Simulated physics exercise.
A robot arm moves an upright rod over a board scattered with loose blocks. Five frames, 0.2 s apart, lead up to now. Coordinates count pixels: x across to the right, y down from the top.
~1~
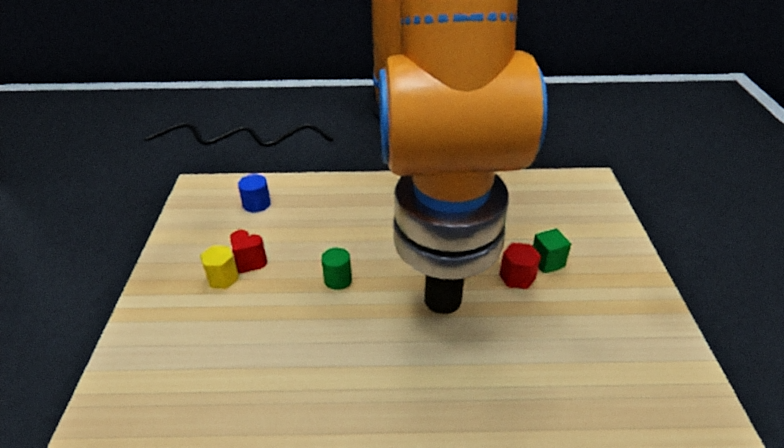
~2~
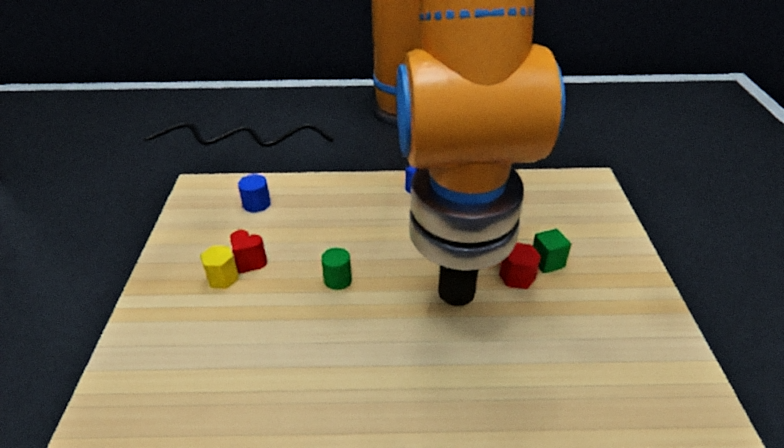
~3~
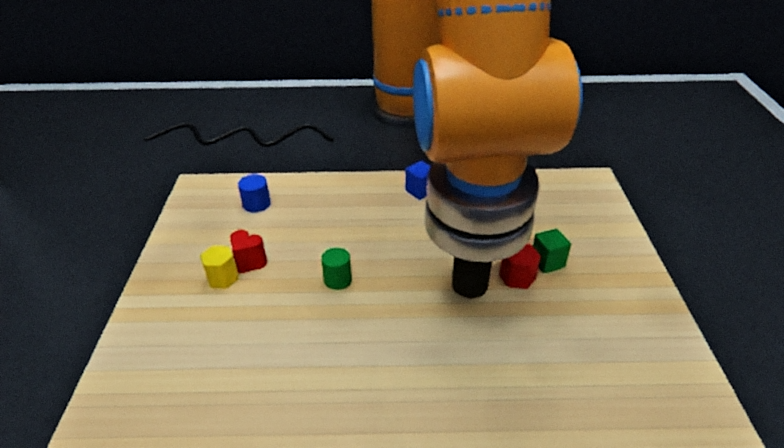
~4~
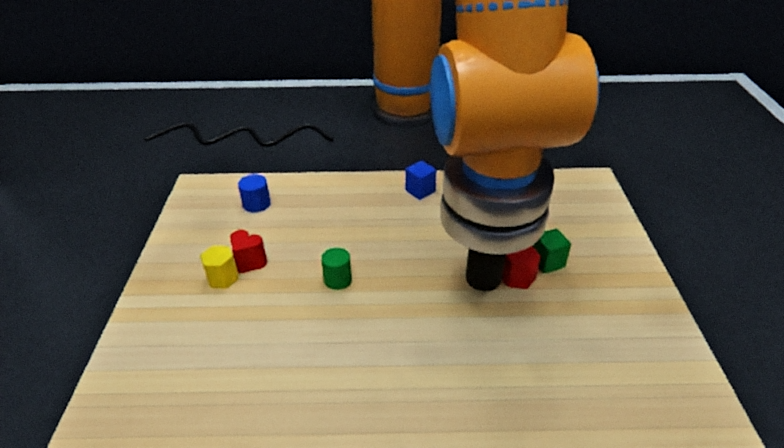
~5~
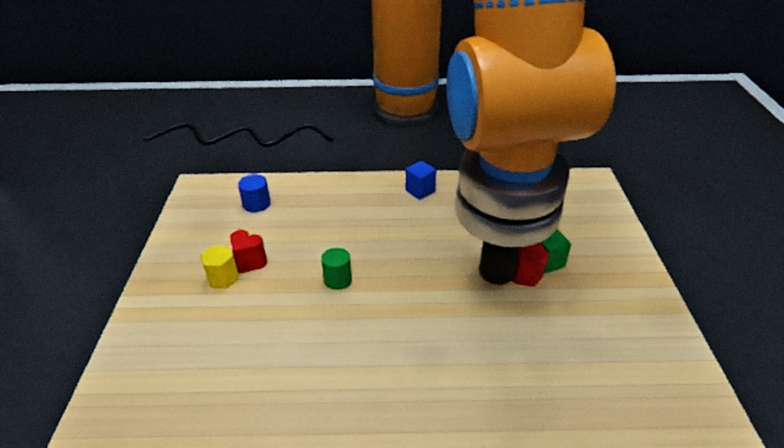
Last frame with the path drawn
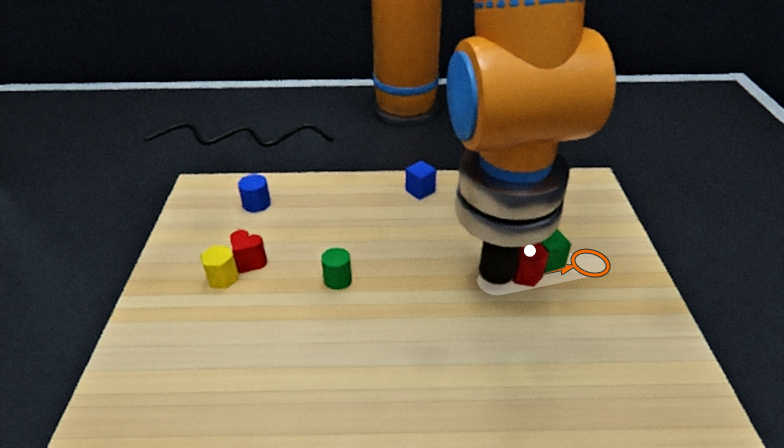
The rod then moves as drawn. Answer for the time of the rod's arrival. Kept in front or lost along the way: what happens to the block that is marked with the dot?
Most likely the block that is marked with the dot stays ahead.
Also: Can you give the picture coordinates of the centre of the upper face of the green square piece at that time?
In the picture, it is at (615, 206).
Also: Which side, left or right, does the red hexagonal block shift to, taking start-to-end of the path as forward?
The red hexagonal block is shifted sideways to the left, facing along the path from start to end.
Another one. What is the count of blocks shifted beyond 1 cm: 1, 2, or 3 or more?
Moved: 2.
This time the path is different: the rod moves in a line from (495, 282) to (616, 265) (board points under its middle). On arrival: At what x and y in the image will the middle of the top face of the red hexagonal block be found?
The spot you're after is about (629, 222) in the image.
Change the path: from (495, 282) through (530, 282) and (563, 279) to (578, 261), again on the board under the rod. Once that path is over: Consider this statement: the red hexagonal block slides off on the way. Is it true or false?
That is false.
Path on the board, in a line from (495, 282) to (590, 263); the dot is on the red hexagonal block.
What follows on the original path. One third of the way, rod at (531, 265); red hexagonal block at (562, 242); green square piece at (578, 228).
Two thirds of the way, rod at (563, 259); red hexagonal block at (591, 233), turned 25° anticlockwise; green square piece at (600, 217), turned 25° anticlockwise.
At the end, rod at (594, 253); red hexagonal block at (618, 225), turned 40° anticlockwise; green square piece at (615, 206), turned 55° anticlockwise.
